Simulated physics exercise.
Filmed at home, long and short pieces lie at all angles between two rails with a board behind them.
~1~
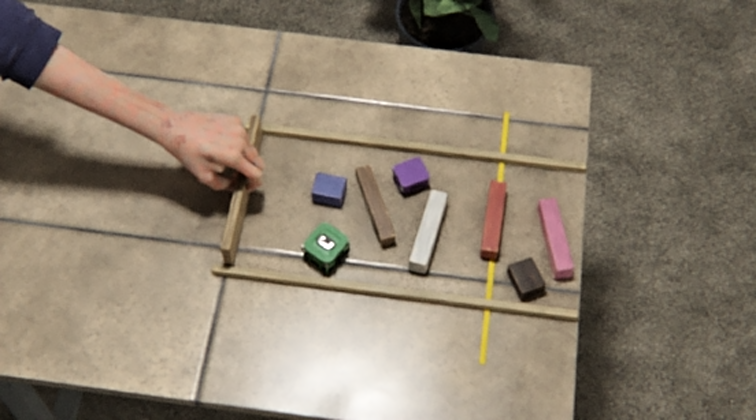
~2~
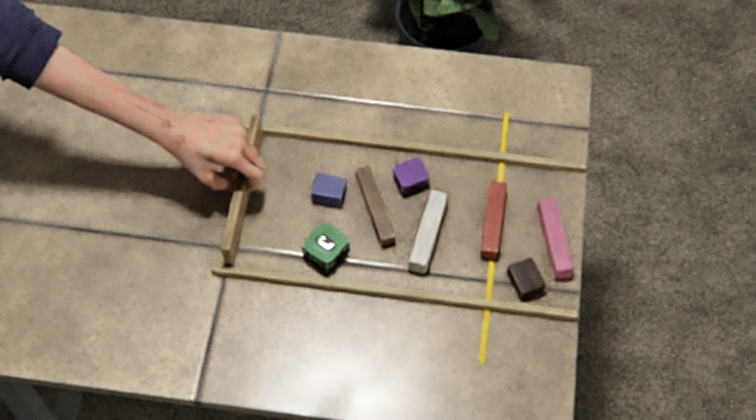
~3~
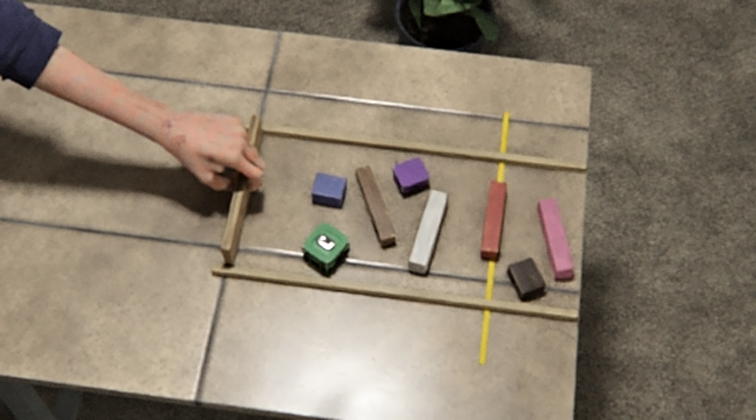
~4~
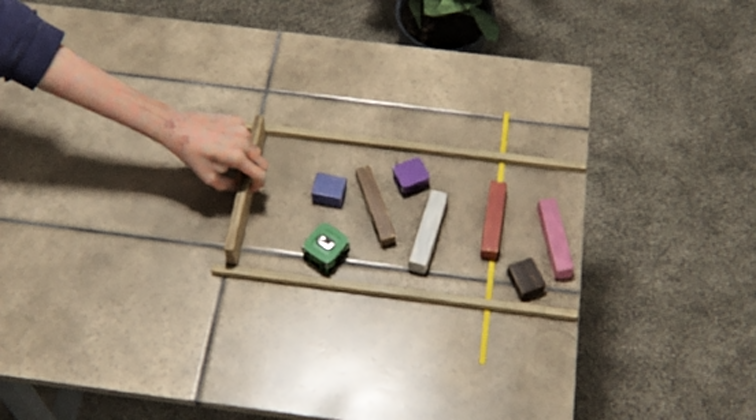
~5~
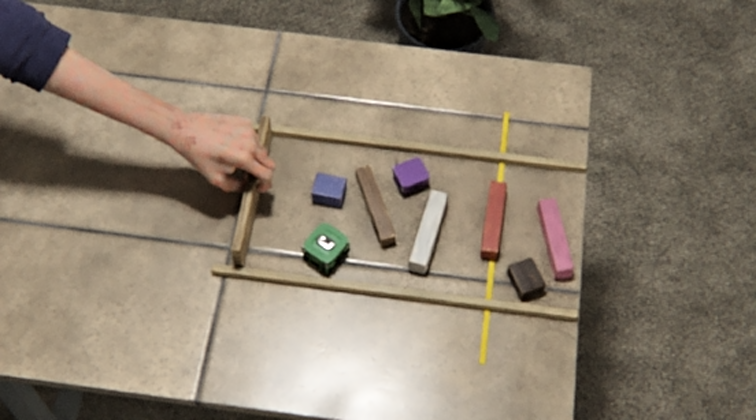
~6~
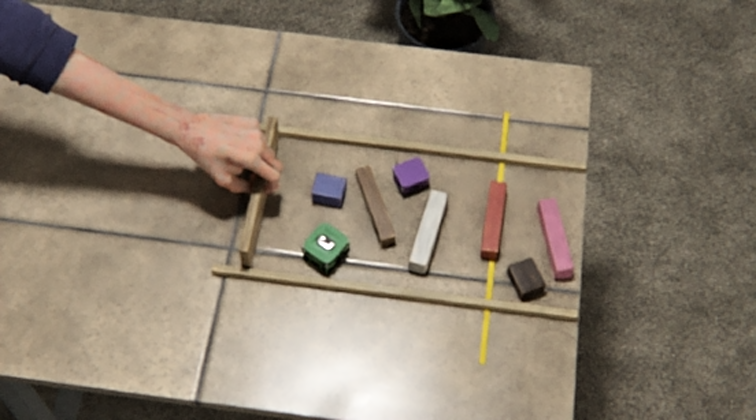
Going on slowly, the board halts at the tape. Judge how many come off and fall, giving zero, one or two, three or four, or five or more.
The pieces lost over the edge are fewer than three, but some.
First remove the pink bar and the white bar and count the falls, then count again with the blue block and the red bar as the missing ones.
The first try gives 0, the second gives 0.
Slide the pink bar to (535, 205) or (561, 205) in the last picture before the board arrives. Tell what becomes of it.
Trial 1: Off; trial 2: Off.
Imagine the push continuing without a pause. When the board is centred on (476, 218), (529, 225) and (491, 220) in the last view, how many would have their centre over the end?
Going through the three places, I get 0, 5 and 1.
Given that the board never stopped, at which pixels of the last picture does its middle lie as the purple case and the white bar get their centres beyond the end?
Its middle is around (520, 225) and around (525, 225).
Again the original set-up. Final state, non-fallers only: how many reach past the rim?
It would come to 2.
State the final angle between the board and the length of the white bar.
It is near 0° out of line.
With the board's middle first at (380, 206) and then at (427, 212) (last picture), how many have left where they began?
Counting first: 5, next 6.
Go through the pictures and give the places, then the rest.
Pink bar (555, 238); black block (526, 278); red bar (494, 220); board (243, 189); tape (495, 230), in the first frame.
Black block (526, 279); green case (326, 248), in the second frame.
Red bar (493, 220); purple case (411, 177), in the third frame.
Pink bar (555, 238); blue block (329, 190), in the fourth frame.
Black block (526, 279); white bar (429, 232), in the fifth frame.
Pink bar (555, 238); black block (526, 279); red bar (493, 220); board (260, 191); tape (495, 230), in the sixth frame.
Early on, none off yet; pink bar at rest near (555, 238); black block at rest near (526, 279); red bar at rest near (493, 220).
Finally, the number that fall off is one or two; lost, pink bar.
